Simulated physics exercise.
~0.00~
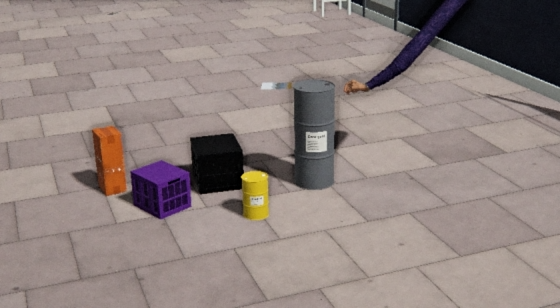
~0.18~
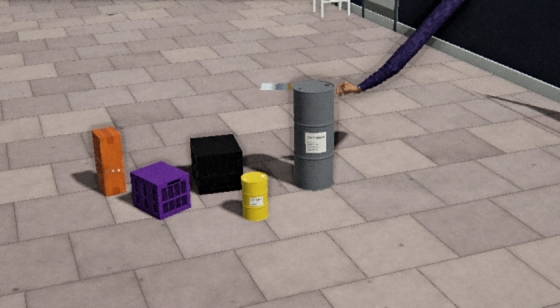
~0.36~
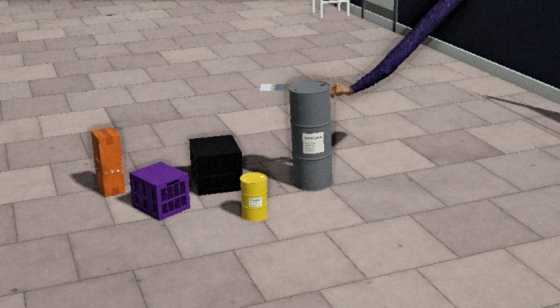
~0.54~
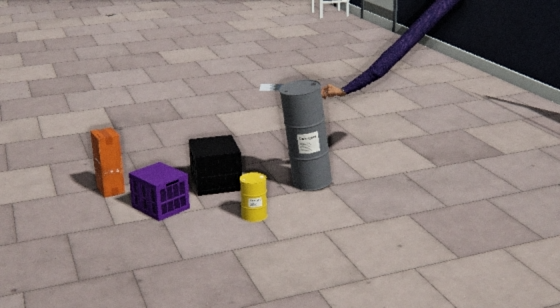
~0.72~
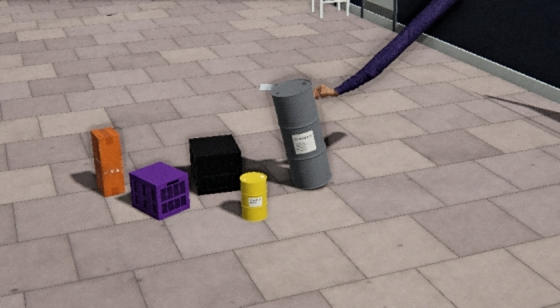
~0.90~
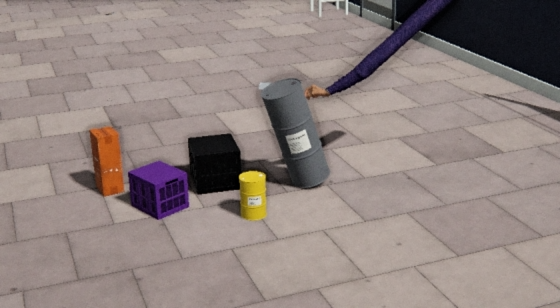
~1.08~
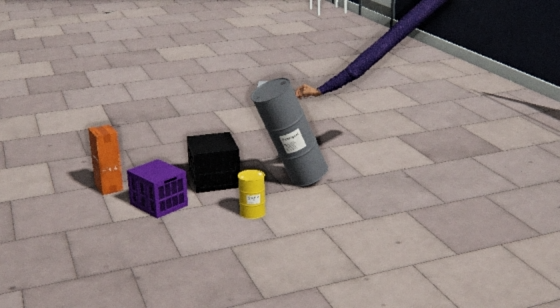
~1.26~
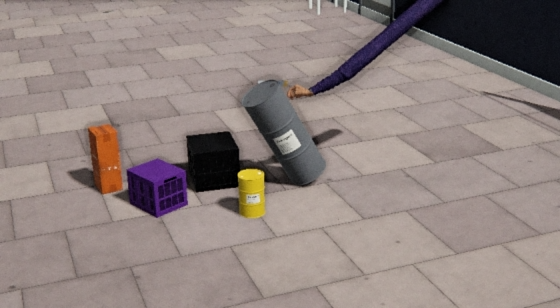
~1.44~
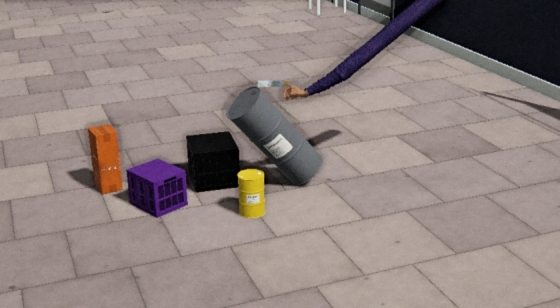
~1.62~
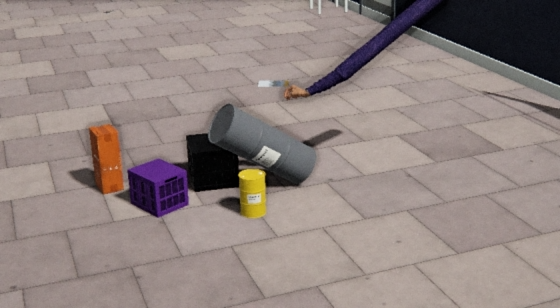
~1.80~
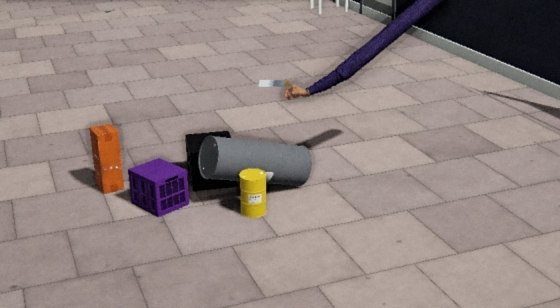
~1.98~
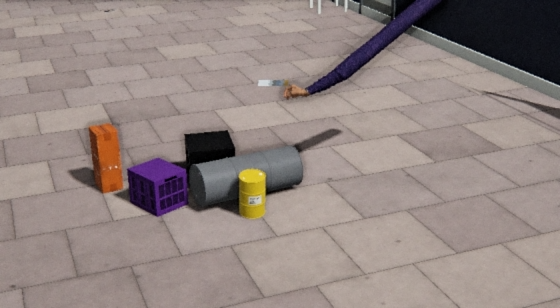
To begin with, a tall grey drum stands upright on a paved floor, with an orange box, a purple crate, a black crate and a small yellow drum grouped to its left and front. A hand on a long purple-sleeved arm reaches in from the upper right and pushes near the top of the drum. The drum starts to lean left, tilting further as the hand follows. The hand then stops while the drum keeps toppling and comes down on its side. It ends up lying in front of the black crate, behind the yellow drum.
